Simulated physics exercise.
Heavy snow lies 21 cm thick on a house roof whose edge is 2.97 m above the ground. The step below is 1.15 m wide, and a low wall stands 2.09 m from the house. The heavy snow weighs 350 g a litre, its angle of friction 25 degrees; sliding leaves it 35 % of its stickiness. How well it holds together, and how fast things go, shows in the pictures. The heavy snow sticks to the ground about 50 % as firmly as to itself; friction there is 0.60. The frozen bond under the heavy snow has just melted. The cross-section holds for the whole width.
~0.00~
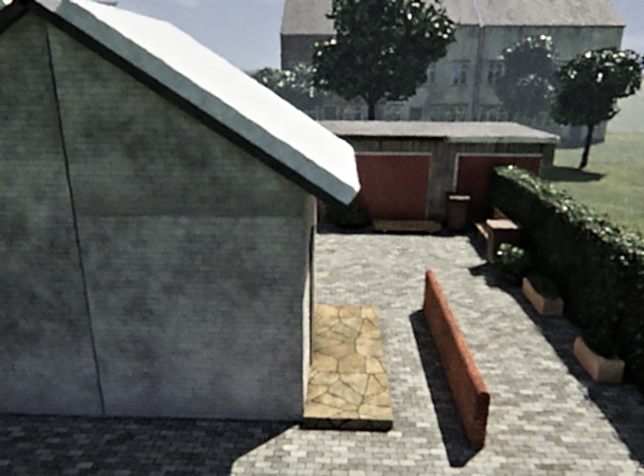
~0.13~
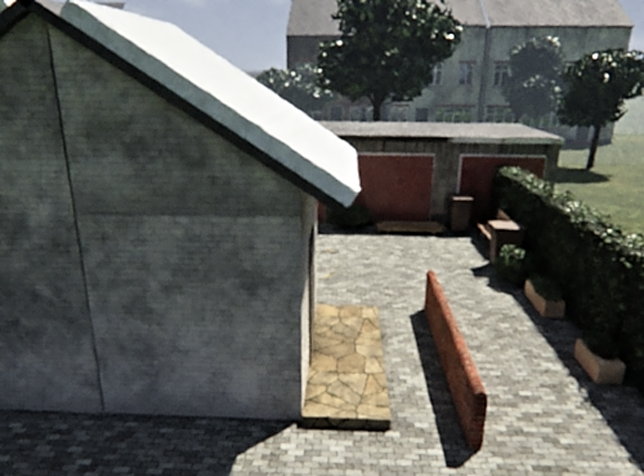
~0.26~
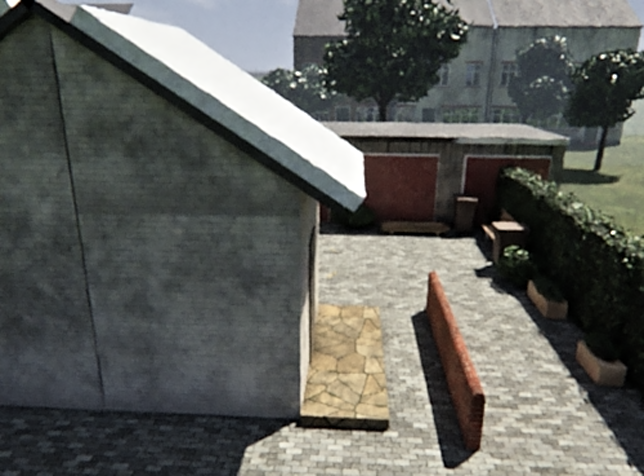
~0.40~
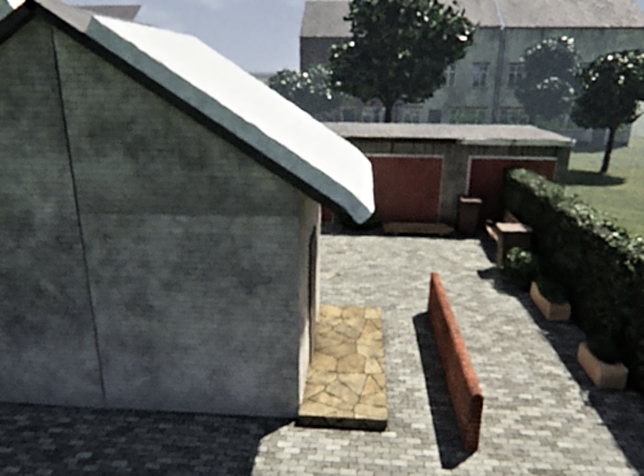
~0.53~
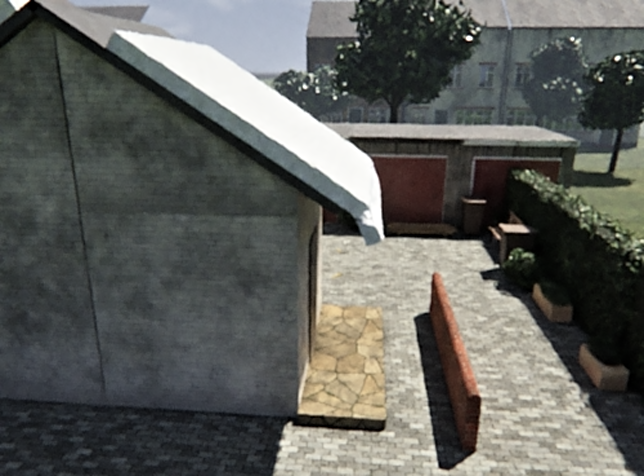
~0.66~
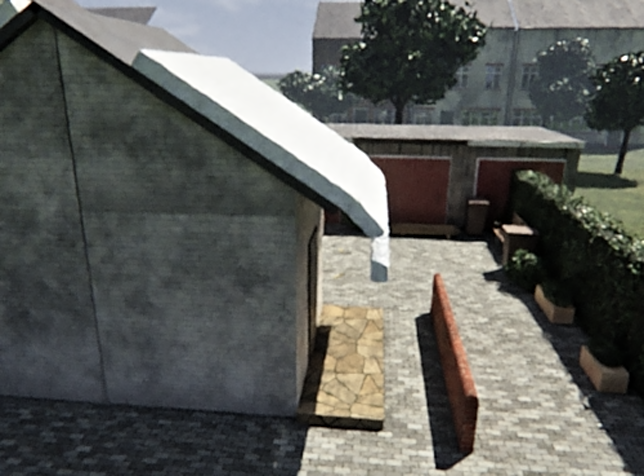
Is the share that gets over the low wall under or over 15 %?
It comes out over 15 %.
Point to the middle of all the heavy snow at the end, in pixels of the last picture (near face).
At about (525, 432).
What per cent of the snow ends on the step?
Some 5 per cent.
By 1.09 s, 54 % is still on the roof and 0 % is past the low wall.
By 1.59 s, none is still on the roof and 33 % is past the low wall.
By 2.10 s, none is still on the roof and 51 % is past the low wall.
By 2.60 s, none is still on the roof and 51 % is past the low wall.
By 3.10 s, at the end, none is still on the roof and 51 % is past the low wall.
